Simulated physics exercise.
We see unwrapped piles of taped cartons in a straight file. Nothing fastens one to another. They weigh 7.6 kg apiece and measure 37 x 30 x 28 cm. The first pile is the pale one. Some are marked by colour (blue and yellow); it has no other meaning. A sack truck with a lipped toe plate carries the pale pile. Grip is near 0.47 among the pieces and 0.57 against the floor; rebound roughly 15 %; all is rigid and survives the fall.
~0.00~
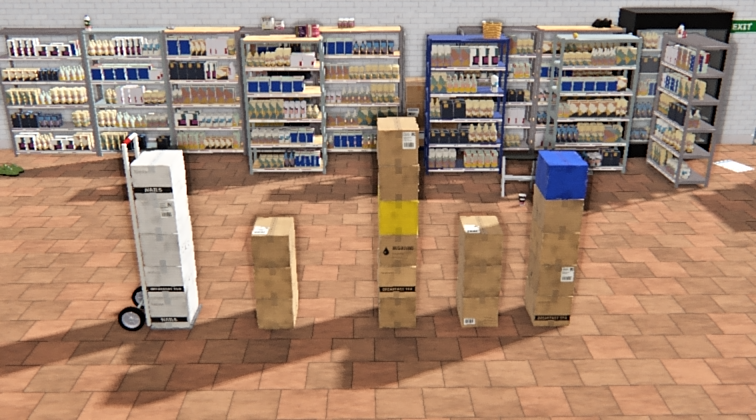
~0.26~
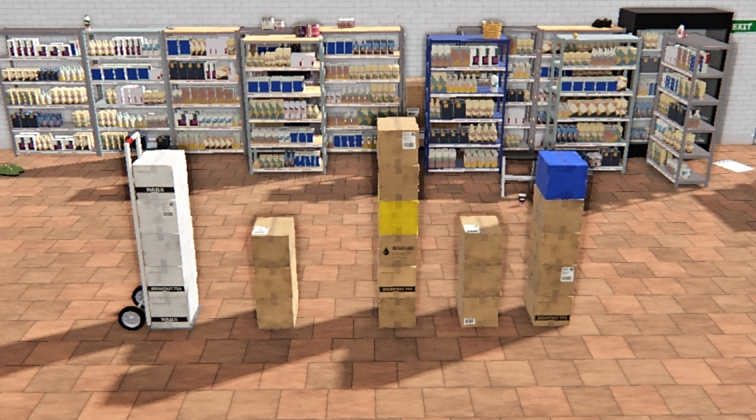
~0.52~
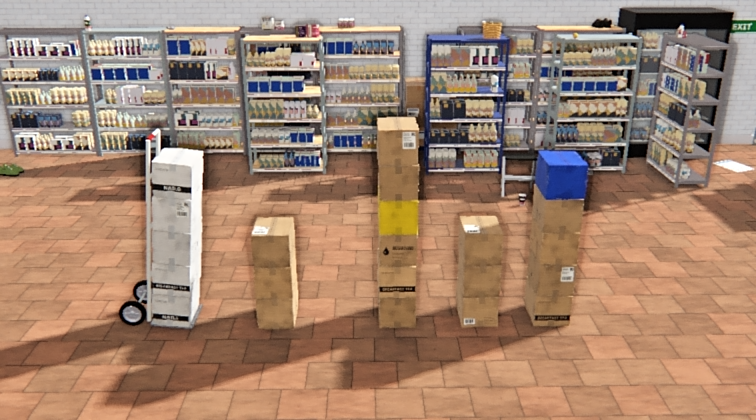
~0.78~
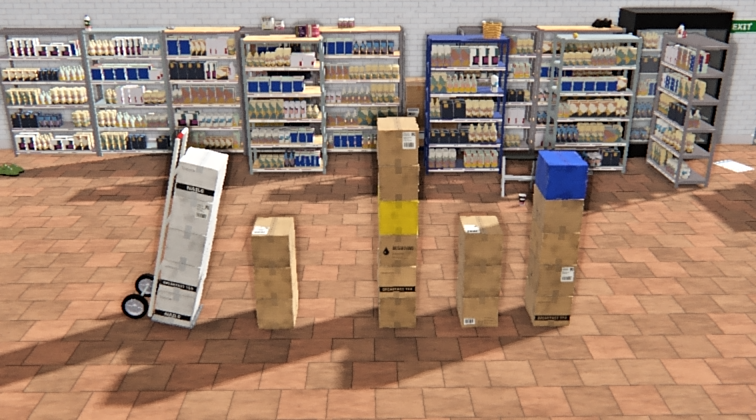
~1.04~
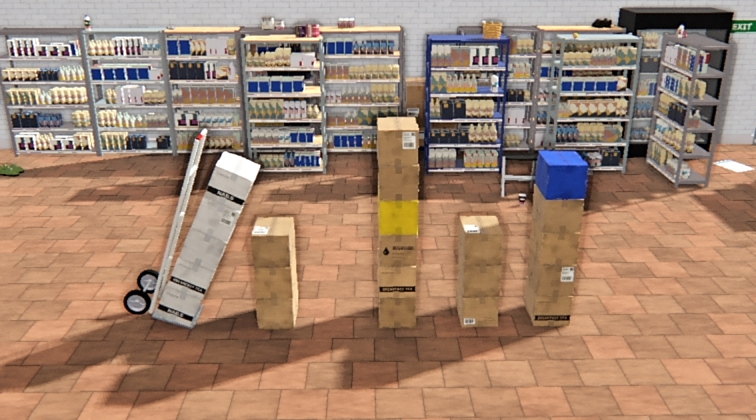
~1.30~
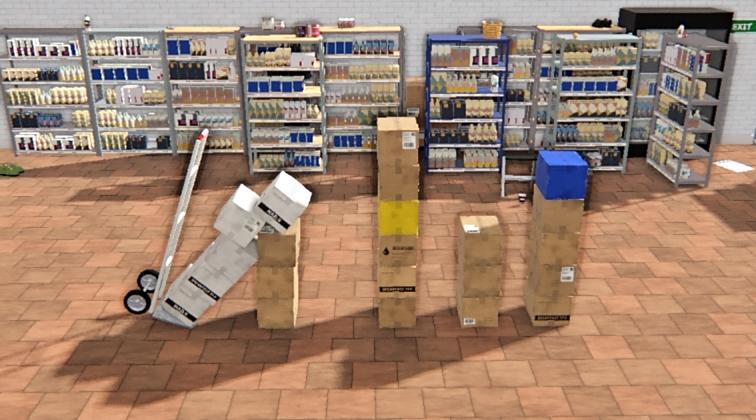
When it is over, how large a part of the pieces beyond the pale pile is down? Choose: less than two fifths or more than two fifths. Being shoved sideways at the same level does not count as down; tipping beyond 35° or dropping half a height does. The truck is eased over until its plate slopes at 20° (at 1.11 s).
The part is under two fifths.
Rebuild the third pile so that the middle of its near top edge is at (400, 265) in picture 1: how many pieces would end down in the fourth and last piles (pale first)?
In that case fourth 0, last 0.
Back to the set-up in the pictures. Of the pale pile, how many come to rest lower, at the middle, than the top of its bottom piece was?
2 of them.
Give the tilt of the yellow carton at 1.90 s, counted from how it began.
Some 0°.
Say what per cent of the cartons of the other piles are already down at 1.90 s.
0 per cent by then.
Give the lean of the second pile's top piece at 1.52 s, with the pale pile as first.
Roughly 10° from upright.
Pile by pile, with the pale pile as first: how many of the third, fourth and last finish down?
Third 0, fourth 0, last 0.
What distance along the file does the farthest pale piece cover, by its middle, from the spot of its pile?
Roughly 150 cm along.
After 1.38 s, 5 of the pale pile down; none of the 17 other cartons down, 2 disturbed.
After 1.52 s, 3 of the pale pile down; none of the 17 other cartons down, 3 disturbed.
After 1.72 s, 5 of the pale pile down; none of the 17 other cartons down, 3 disturbed.
In the end (2.4 s), 5 of the pale pile down; none of the 17 other cartons down, 3 disturbed; yellow carton unmoved; blue carton unmoved. That is 0 per cent. From the last view, middles, yellow carton near (399, 209), blue carton near (561, 175).
